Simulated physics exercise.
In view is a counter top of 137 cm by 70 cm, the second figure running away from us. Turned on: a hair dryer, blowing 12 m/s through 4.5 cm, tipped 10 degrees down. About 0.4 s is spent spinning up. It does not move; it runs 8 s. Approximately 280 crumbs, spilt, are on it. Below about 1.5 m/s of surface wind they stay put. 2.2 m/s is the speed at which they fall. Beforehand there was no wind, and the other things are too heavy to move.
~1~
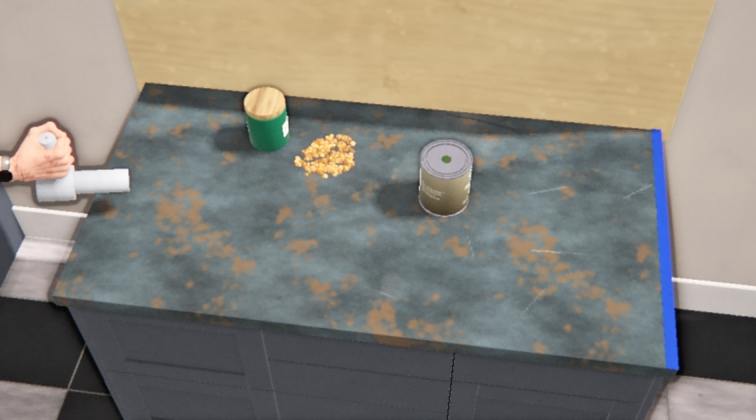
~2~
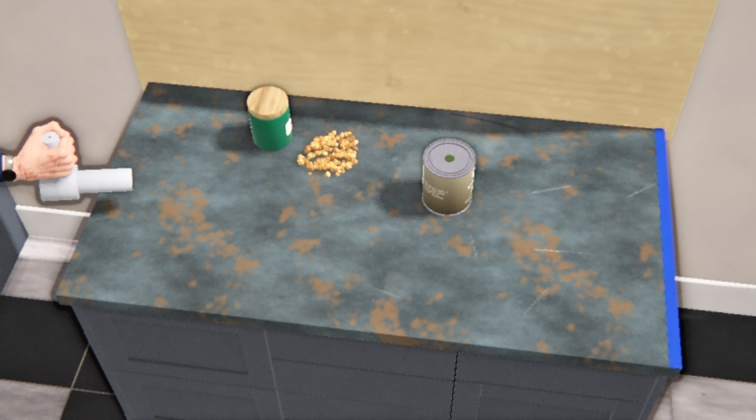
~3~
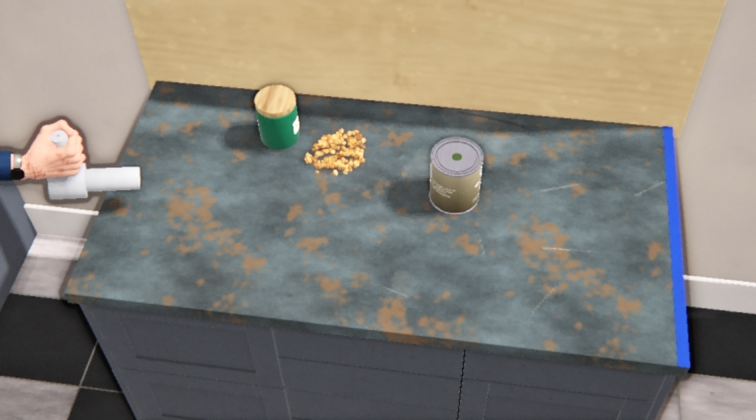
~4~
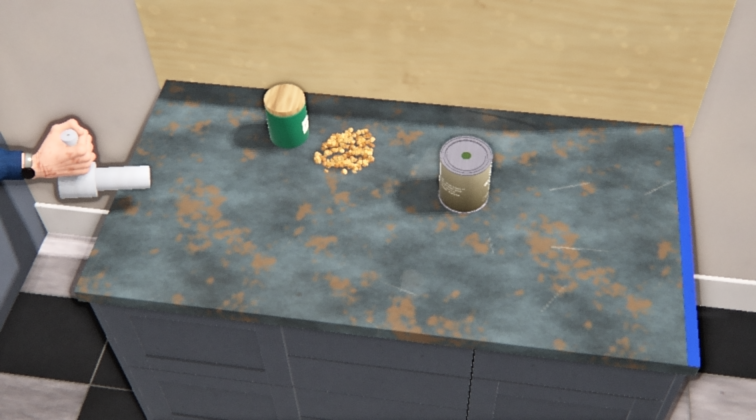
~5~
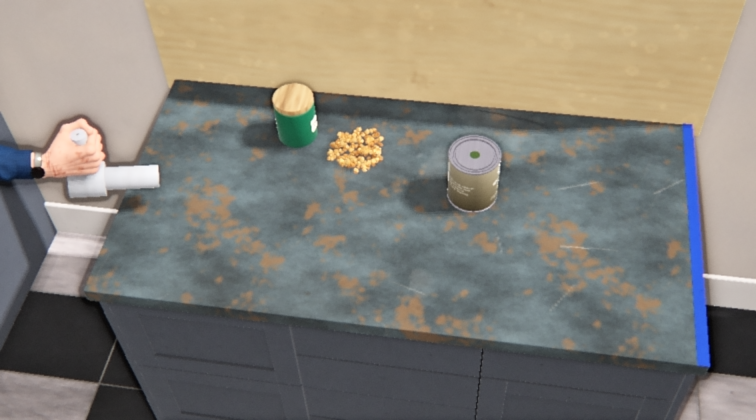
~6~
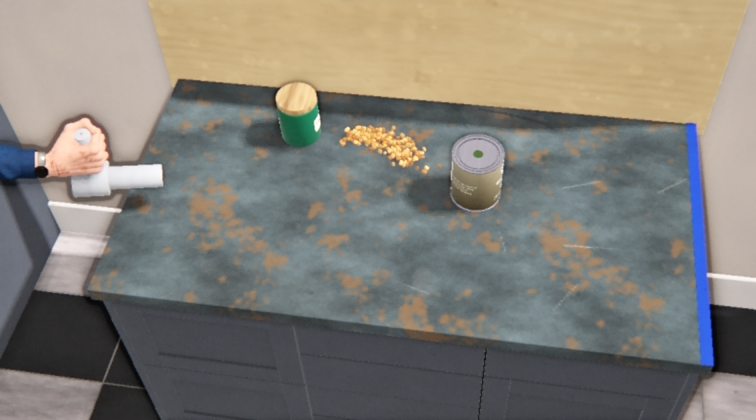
In the video, a hand holds a hair dryer at the left of a mottled counter with a green jar, a tin and a pile of crumbs; the crumbs lie still at first, then many spread rightward toward the tin.
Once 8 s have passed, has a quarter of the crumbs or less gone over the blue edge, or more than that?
My prediction: The spill over that edge overshoots a quarter.
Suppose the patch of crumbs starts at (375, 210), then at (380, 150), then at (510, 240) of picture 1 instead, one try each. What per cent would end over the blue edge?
About 20, 100 and 10 in a hundred, in that order.
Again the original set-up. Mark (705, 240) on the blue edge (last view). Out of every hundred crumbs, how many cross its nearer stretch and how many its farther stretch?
Roughly 0 per cent nearer, roughly 100 per cent farther.
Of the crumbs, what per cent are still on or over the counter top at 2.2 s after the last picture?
About 5 per cent remain.
Then, 1.2 s after the last picture the count stands so, 91 % are over the blue edge.
Then, 2.2 s after the last picture the count stands so, 94 % are over the blue edge.
Then, 4.0 s after the last picture the count stands so, 95 % are over the blue edge.
Then, 7.6 s after the last picture, at the end, 96 % are over the blue edge.
